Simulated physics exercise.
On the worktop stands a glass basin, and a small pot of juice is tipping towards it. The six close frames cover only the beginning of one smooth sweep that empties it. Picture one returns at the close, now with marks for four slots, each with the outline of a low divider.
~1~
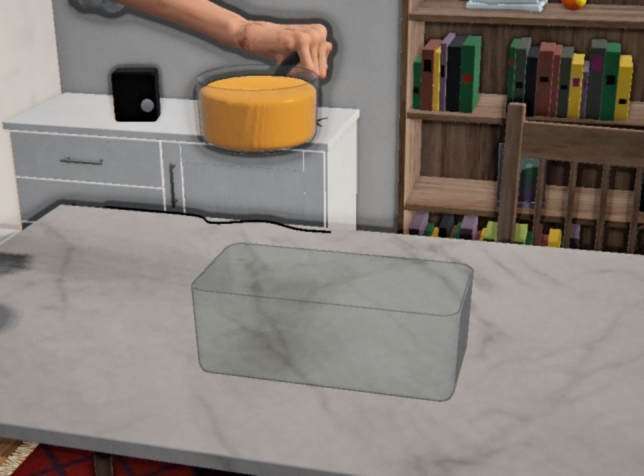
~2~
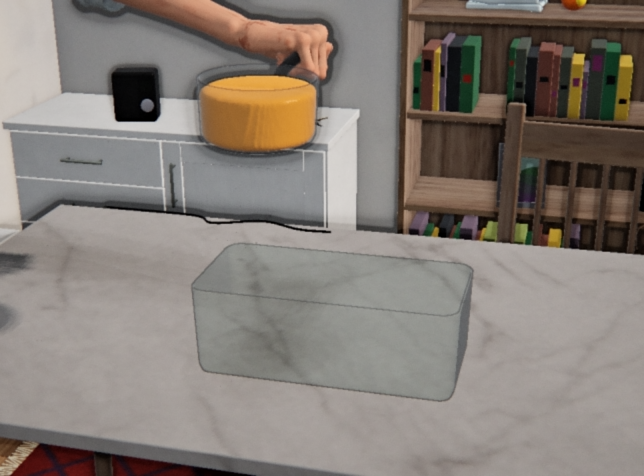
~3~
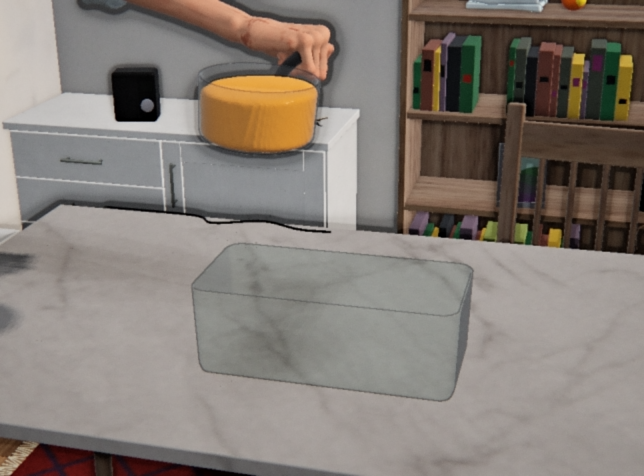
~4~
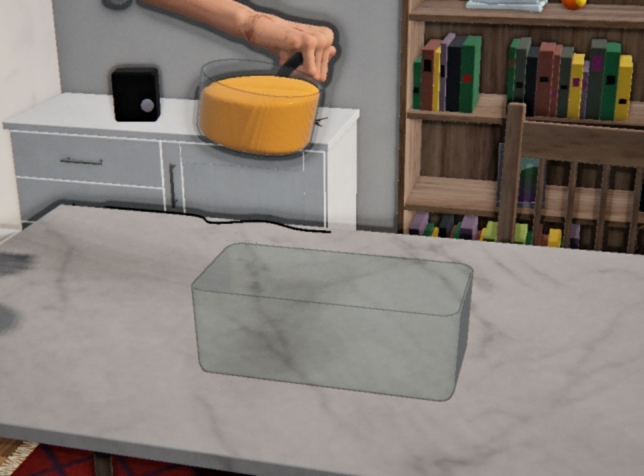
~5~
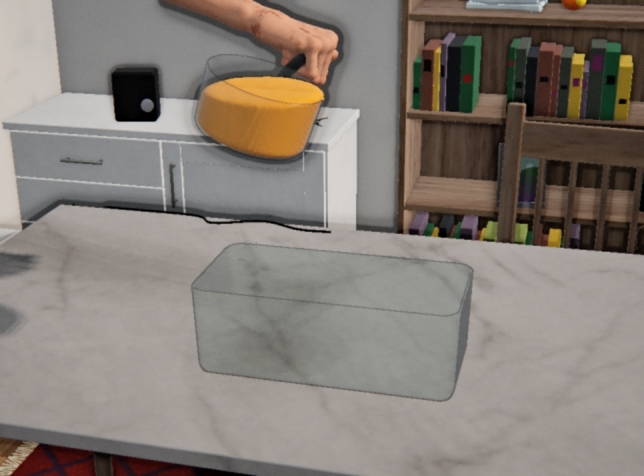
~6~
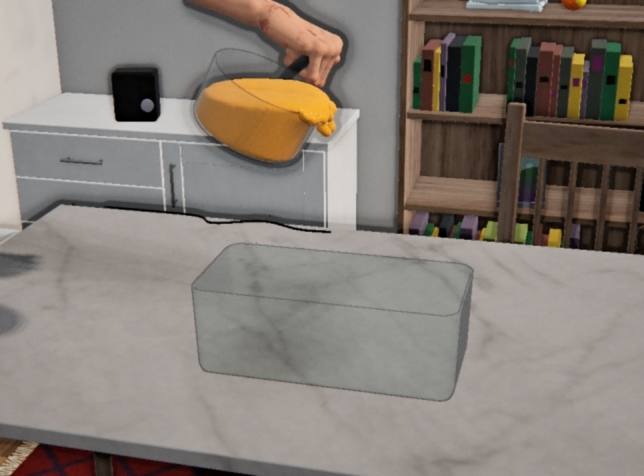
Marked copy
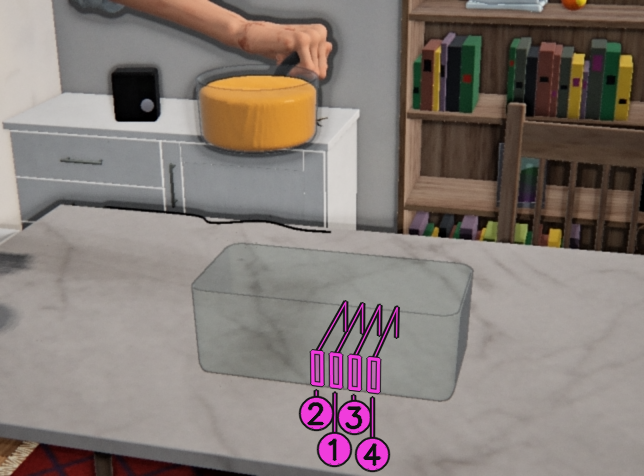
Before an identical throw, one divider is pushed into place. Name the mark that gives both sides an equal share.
I would pick slot 4.
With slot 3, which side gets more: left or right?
The right side.
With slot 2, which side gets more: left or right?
The right side.
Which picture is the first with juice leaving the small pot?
Picture 5.
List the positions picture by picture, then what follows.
Upright, lip at (313, 79); basin from (200, 367) to (454, 399); nothing has left yet.
Upright, lip at (314, 80); nothing has left yet.
Tipped about 5°, lip at (316, 84); nothing has left yet.
Tipped about 11°, lip at (318, 90); nothing has left yet.
Tipped about 18°, lip at (320, 99); juice is over the lip, down to (320, 99).
Tipped about 27°, lip at (321, 109); juice is over the lip, down to (327, 132).
On the marked copy, 1 at (334, 393); 2 at (316, 391); 3 at (353, 395); 4 at (372, 398).
Choosing 1, about 15 % ends left of the wall and 83 % right of it.
Choosing 2, about 6 % ends left of the wall and 93 % right of it.
Choosing 3, about 32 % ends left of the wall and 67 % right of it.
Choosing 4, about 46 % ends left of the wall and 52 % right of it.
